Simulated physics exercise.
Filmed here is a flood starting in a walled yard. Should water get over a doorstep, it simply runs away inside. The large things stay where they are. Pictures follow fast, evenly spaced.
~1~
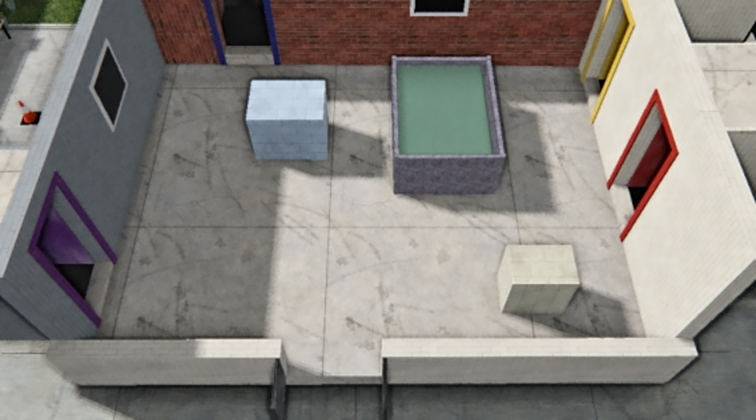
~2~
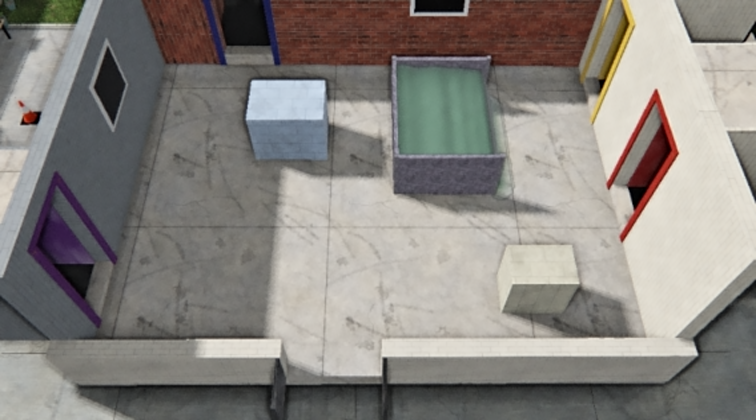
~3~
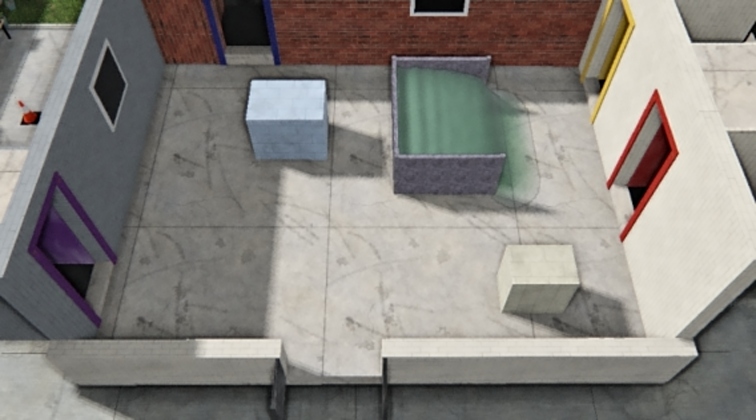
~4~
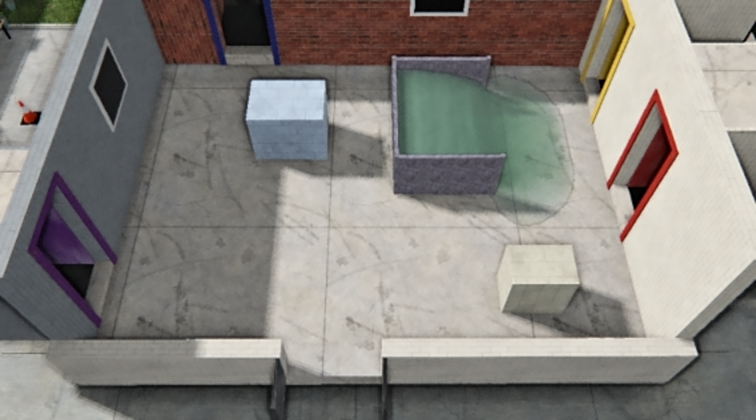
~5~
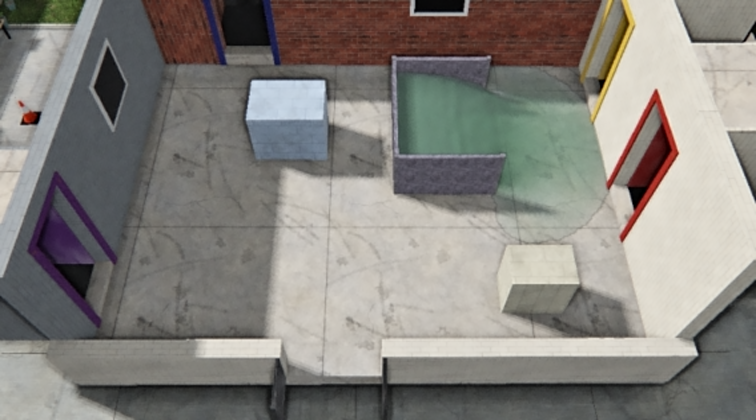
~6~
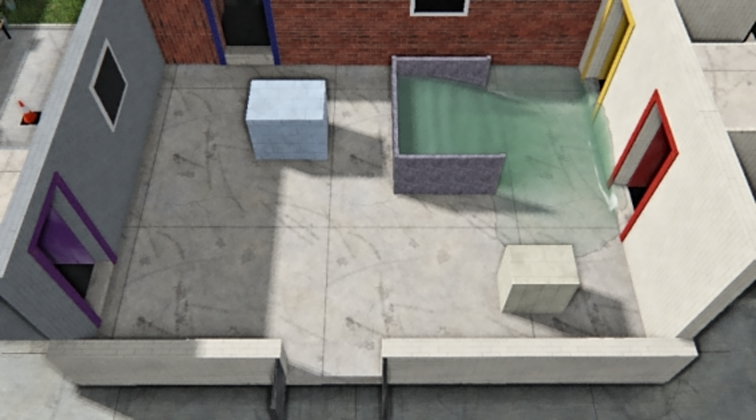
Green water pouring out the right side of a stone tank and spreading across a walled concrete yard to the right-hand wall.
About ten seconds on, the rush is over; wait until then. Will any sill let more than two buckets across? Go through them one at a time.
At the end, the blue door will pass two buckets at most; the red door will pass more than two buckets; the yellow door will pass more than two buckets; the purple door will pass two buckets at most.
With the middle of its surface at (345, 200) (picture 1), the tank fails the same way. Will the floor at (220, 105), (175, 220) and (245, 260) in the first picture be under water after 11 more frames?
Spared, spared, spared.
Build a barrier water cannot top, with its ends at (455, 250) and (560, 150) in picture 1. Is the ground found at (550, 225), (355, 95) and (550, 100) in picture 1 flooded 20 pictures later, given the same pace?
Point by point: First submerged, second submerged, third submerged.
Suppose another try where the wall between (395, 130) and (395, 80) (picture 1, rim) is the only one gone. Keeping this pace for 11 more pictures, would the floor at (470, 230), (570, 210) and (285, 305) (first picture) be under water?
Point by point: Untouched, untouched and swamped.
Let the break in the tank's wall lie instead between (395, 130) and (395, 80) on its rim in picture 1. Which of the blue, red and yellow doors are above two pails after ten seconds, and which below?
Against the threshold, blue misses it, red misses it, yellow misses it.
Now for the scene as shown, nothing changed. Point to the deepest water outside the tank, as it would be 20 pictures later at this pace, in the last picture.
Point to roughly (637, 323).
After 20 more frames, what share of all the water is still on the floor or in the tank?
About 84 per cent.
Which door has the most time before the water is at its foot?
The one in purple.
A moment on, water covers 20 % of the floor; the blue door not reached, the red door over two buckets in, the yellow door far over two buckets in, the purple door not reached.
Next, water covers 25 % of the floor; the blue door not reached, the red door far over two buckets in, the yellow door far over two buckets in, the purple door not reached.
Then, water covers 45 % of the floor; the blue door not reached, the red door far over two buckets in, the yellow door far over two buckets in, the purple door not reached.
Later, water covers 90 % of the floor; the blue door wet at the sill, nothing in, the red door far over two buckets in, the yellow door far over two buckets in, the purple door wet at the sill, nothing in.
In the end, water covers 100 % of the floor; the blue door wet at the sill, nothing in, the red door far over two buckets in, the yellow door far over two buckets in, the purple door wet at the sill, nothing in.
